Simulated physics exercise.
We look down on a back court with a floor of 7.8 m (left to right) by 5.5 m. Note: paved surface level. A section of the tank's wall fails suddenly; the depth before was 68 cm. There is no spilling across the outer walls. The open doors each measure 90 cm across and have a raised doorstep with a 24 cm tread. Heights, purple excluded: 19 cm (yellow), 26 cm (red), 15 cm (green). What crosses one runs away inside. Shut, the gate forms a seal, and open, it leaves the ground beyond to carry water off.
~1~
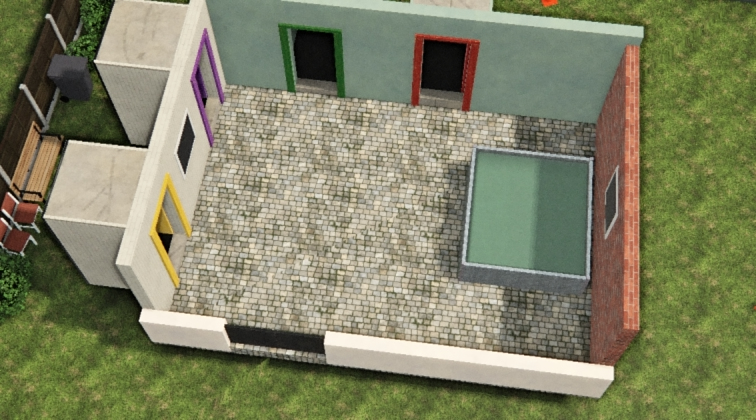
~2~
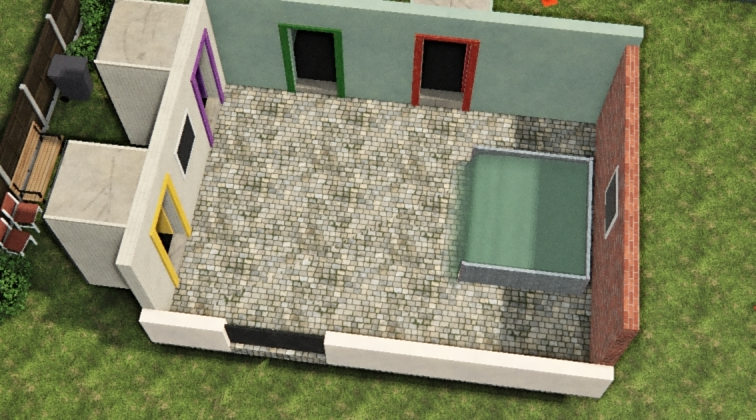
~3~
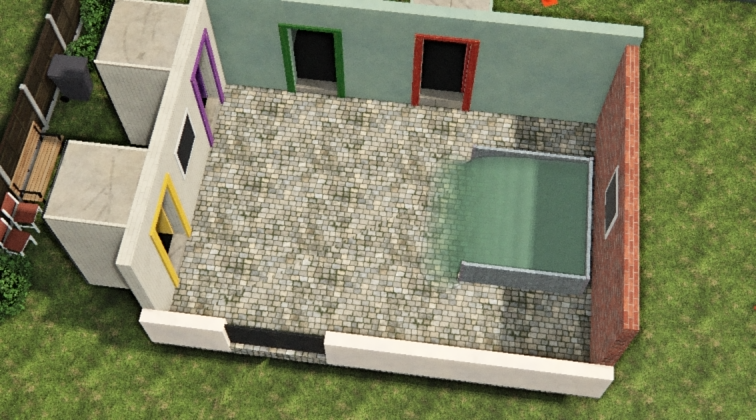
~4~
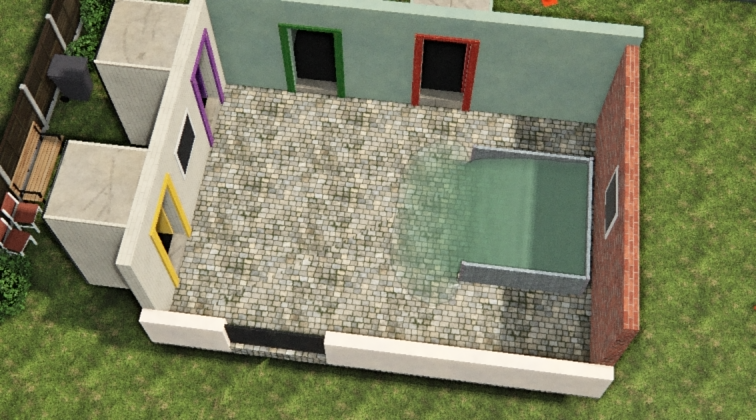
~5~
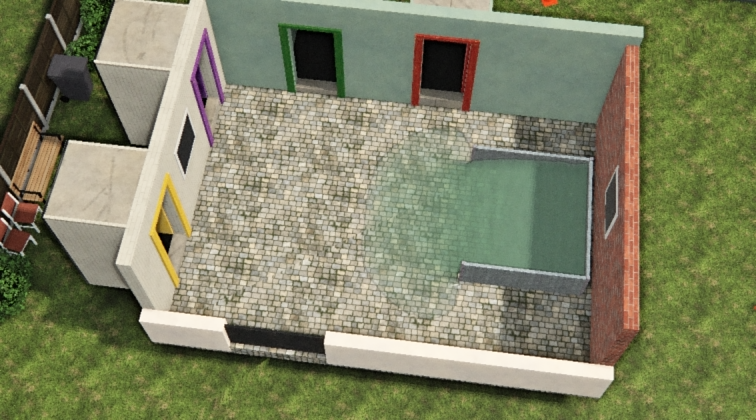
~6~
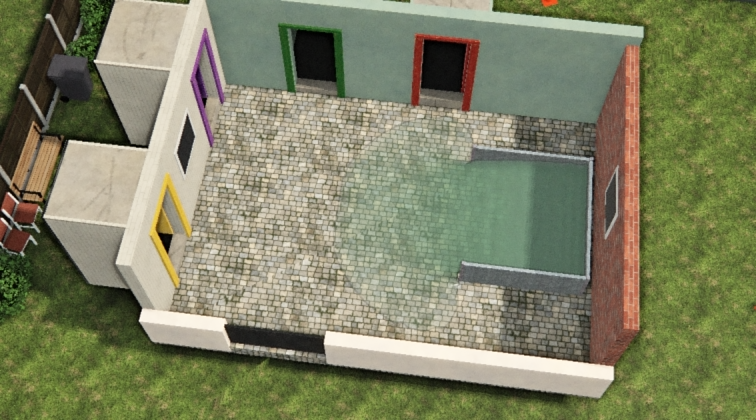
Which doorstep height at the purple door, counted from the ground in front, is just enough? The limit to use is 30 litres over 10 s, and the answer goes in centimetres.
A height of roughly 25 cm is just enough.
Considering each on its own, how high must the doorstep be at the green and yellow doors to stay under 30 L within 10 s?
You'd want some 11.5 cm at green and some 21 cm at yellow.
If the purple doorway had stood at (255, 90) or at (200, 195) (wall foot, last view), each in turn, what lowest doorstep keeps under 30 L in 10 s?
Roughly 26 cm, then roughly 23 cm.
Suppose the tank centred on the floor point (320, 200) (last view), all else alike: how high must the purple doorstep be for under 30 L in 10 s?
About 30 centimetres.
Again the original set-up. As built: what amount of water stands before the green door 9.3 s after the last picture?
You'd measure close to 7.5 cm there.
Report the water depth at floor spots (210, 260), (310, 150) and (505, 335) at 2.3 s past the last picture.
First 12, then 6, then 0 cm.
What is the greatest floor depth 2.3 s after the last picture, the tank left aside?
Close to 43 centimetres.
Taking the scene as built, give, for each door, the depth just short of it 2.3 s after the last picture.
Depth (cm): Yellow 26 / purple 32 / red 4 / green 13.
Then, 0.7 s after the last picture water covers 55 % of the floor, deepest (29 cm) near (458, 254); it has not reached the purple door.
Then, 2.3 s after the last picture water covers 75 % of the floor, deepest (43 cm) near (173, 299); 32 cm at the purple door, 2 litres in over its 24 cm doorstep.
Then, 9.3 s after the last picture water covers 100 % of the floor, deepest (22 cm) near (591, 228); 8 cm at the purple door, 35 litres in over its 24 cm doorstep.
At the purple door as built, the water peaked near 35 cm, 2.7 s after the last picture.
With a doorstep of 21.5 cm, 54 litres would have come in within the 10 s; with 29 cm, 13 litres. So under 30 litres takes about 25 cm.
